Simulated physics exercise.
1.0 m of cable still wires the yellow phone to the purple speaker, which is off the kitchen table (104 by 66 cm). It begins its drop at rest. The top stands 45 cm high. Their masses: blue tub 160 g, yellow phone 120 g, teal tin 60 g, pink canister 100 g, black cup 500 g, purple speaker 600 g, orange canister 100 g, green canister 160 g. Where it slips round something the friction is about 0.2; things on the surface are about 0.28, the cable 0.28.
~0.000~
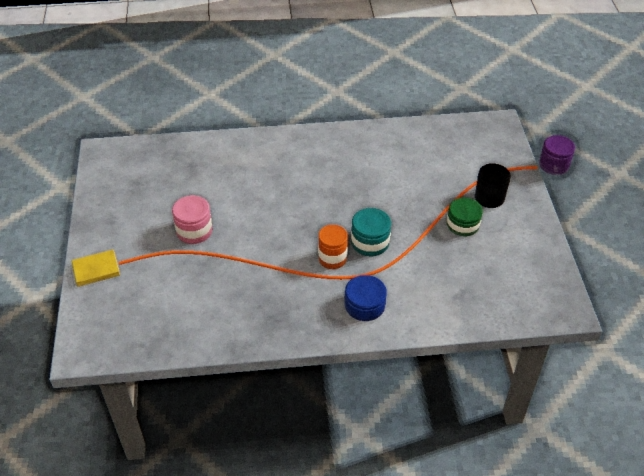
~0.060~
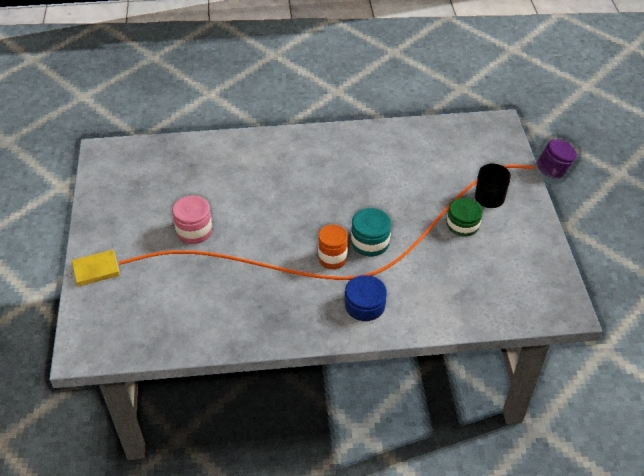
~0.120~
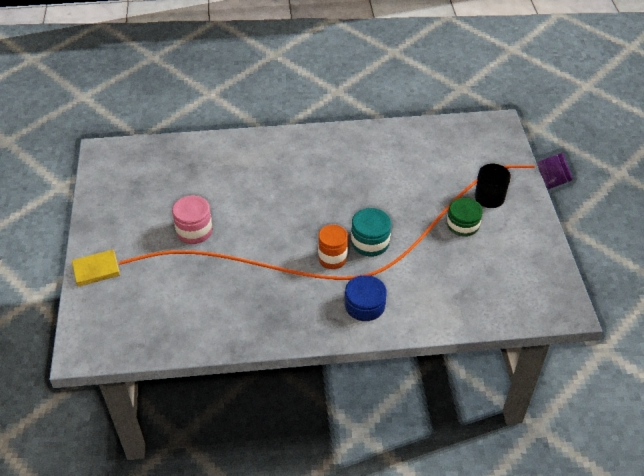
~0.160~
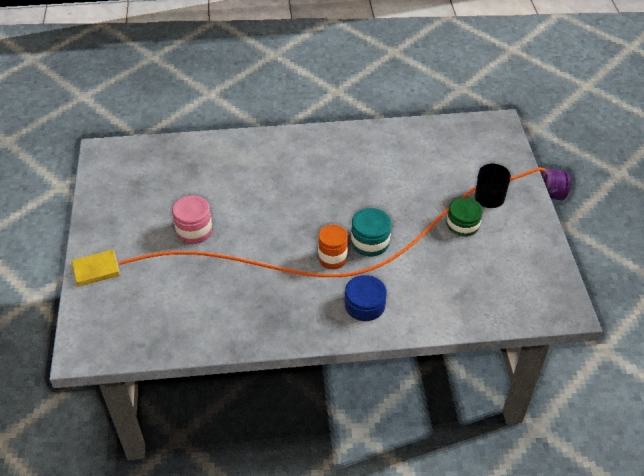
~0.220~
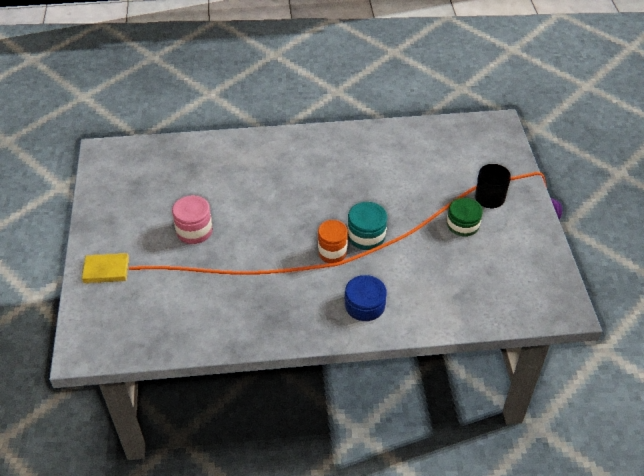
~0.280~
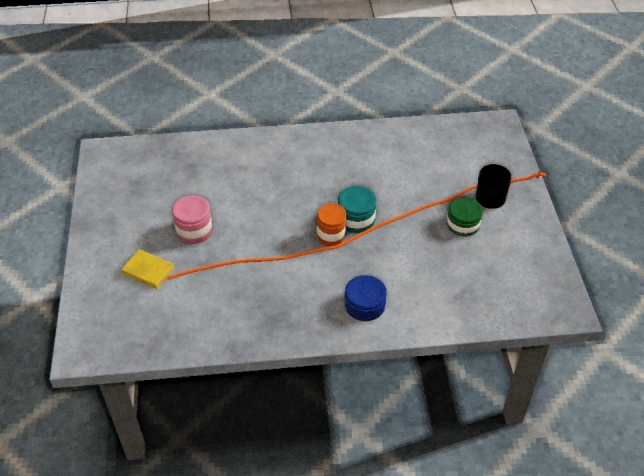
On a gray table over a patterned rug, a purple cylinder tied to an orange cord drops beside the right edge and out of sight, as the cord straightens, dragging a yellow block rightward and nudging orange and teal containers.
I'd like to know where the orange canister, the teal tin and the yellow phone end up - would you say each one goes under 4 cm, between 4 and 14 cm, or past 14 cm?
The orange canister makes a long trip; the teal tin makes a long trip; the yellow phone makes a long trip.
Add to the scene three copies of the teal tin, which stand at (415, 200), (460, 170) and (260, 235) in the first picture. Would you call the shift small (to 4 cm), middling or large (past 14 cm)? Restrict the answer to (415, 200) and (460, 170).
Shift 1: Minor. Shift 2: Minor.
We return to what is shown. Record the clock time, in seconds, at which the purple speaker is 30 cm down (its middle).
It gets there at roughly 0.34 s.
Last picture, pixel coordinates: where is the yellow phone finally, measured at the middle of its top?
Roughly (514, 243).
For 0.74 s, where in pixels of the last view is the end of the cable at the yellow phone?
At about pixel (441, 243).
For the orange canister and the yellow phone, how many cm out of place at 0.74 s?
Shifts - orange canister 20 cm, yellow phone 70 cm.
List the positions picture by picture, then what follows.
The first picture shows shows, orange canister (333, 235); teal tin (372, 221); yellow phone (95, 265); cable runs through (437, 220) (271, 267) (173, 252).
The second picture shows shows, purple speaker (559, 149); cable runs through (174, 252).
The third picture shows shows, purple speaker (555, 171); cable runs through (174, 252).
The fourth picture shows shows, purple speaker (552, 184); cable runs through (372, 268) (174, 253).
The fifth picture shows shows, orange canister (333, 229); teal tin (368, 215); yellow phone (105, 266); cable runs through (538, 173) (185, 269).
The sixth picture shows shows, orange canister (331, 213); teal tin (357, 199); yellow phone (147, 267); cable runs through (407, 215) (221, 264).
By 0.5 s, the cable's tail end at (348, 245); yellow phone 50 cm off its start, teal tin 21 cm off its start, orange canister 18 cm off its start.
By 0.7 s, the cable's tail end at (441, 243); yellow phone 75 cm off its start, teal tin 23 cm off its start, orange canister 18 cm off its start.
By 1.0 s, the cable's tail end at (489, 249); yellow phone 85 cm off its start at (512, 243), teal tin 23 cm off its start at (337, 149), orange canister 18 cm off its start at (325, 171).
By 1.2 s, the cable's tail end at (491, 248); yellow phone 85 cm off its start, teal tin 23 cm off its start, orange canister 18 cm off its start.
By 2.4 s, the cable's tail end at (491, 248); yellow phone 85 cm off its start at (514, 243), teal tin 23 cm off its start at (337, 149), orange canister 18 cm off its start at (325, 171), purple speaker over the edge.
